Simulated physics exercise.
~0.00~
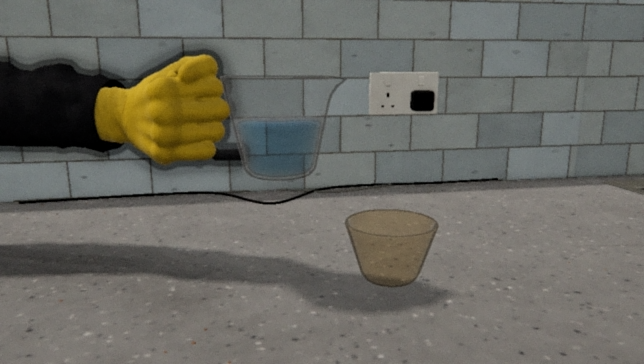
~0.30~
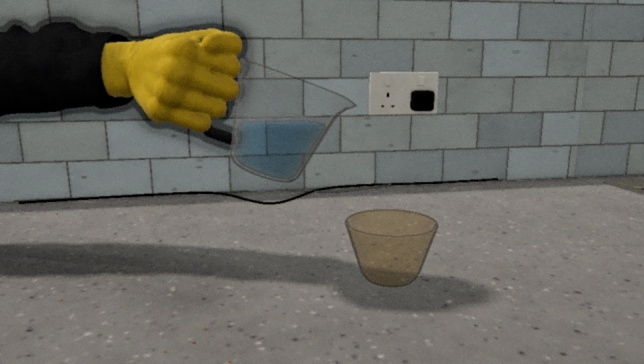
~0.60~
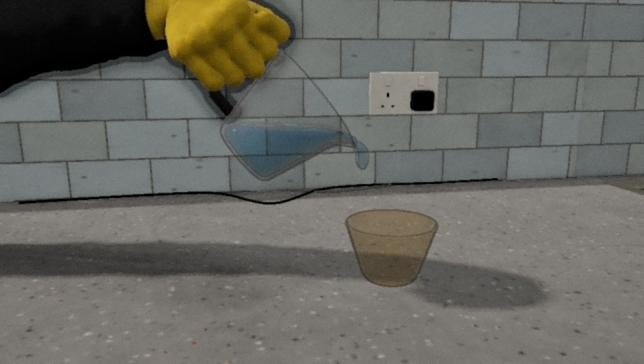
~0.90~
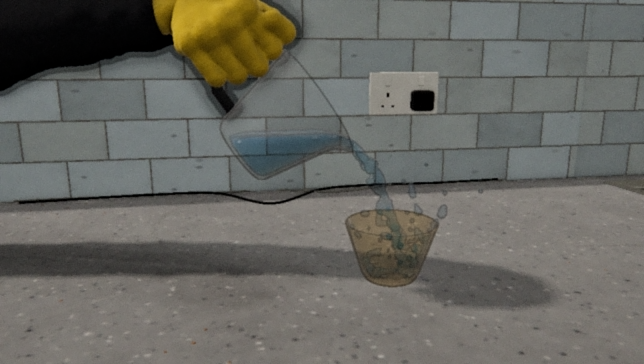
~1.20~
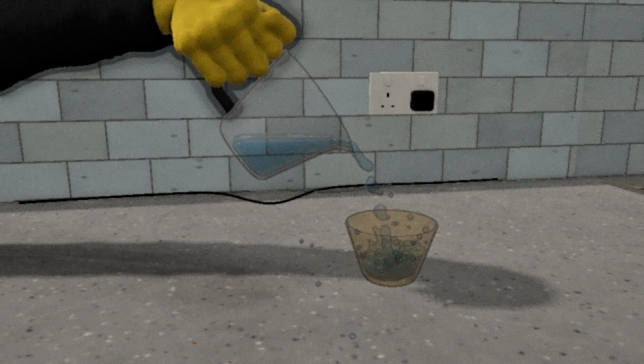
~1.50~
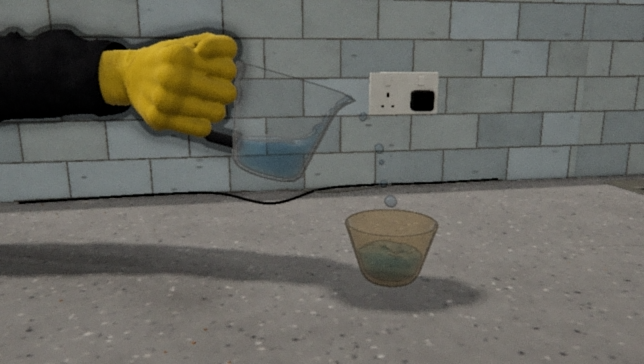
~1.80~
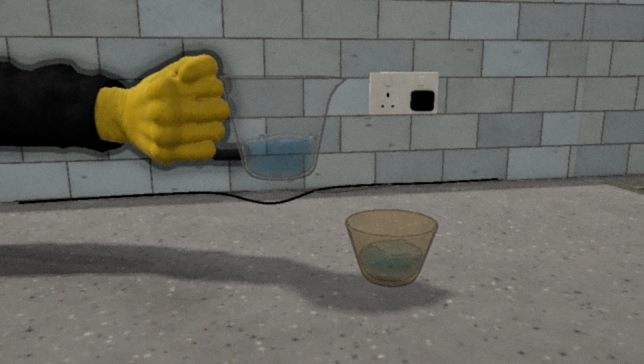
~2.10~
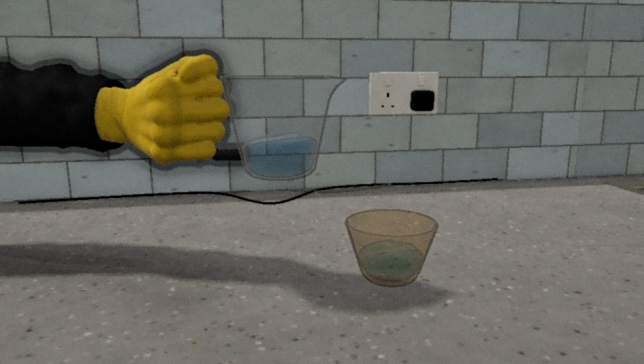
In the video, a yellow-gloved hand tilts a clear flared jug rightwards, pouring blue liquid with some splashing into an empty, translucent brownish cup on a counter. The hand then levels the jug, leaving some liquid in both the jug and the cup.
